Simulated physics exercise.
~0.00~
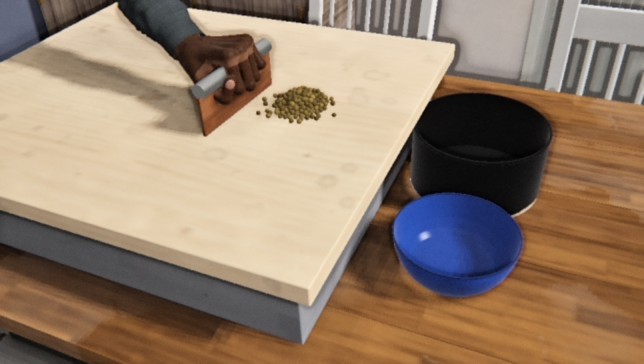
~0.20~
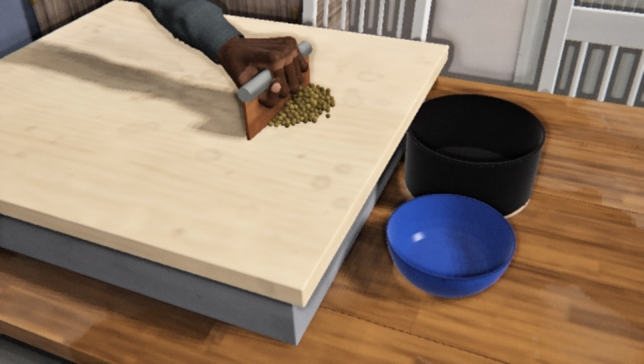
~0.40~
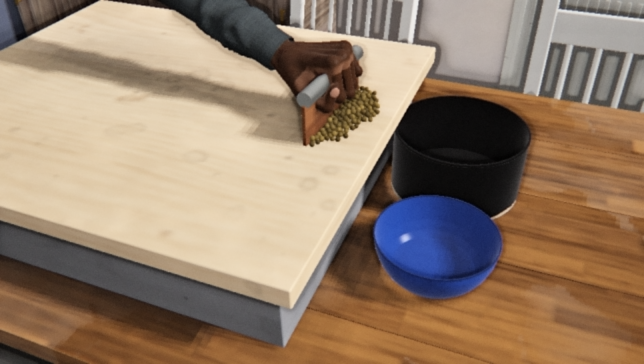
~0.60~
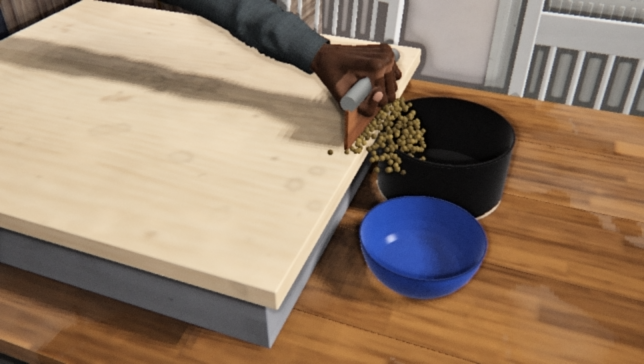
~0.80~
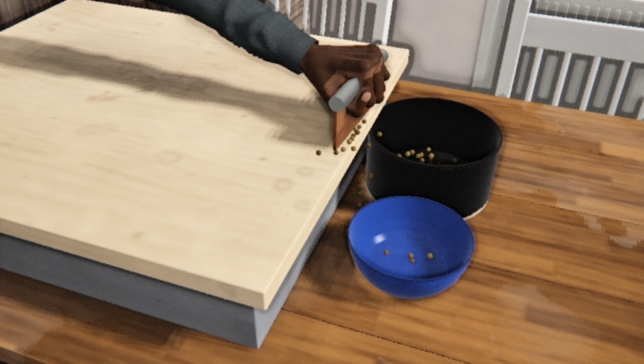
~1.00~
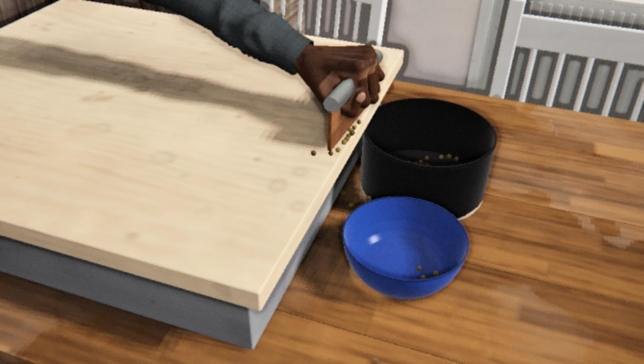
At the start, a hand holds a scraper with a grey handle behind a loose pile of small greenish-brown pieces on a pale raised board, with a black pot and a blue bowl standing below its right edge. The hand pushes the scraper right, gathering the pile and sweeping it toward the edge. As the blade nears the corner, the pieces spill over in a clump beside and into the black pot. The scraper then stops at the edge. At the end, some pieces lie in the pot, a few sit in the bowl, and a few remain on the board by the blade.
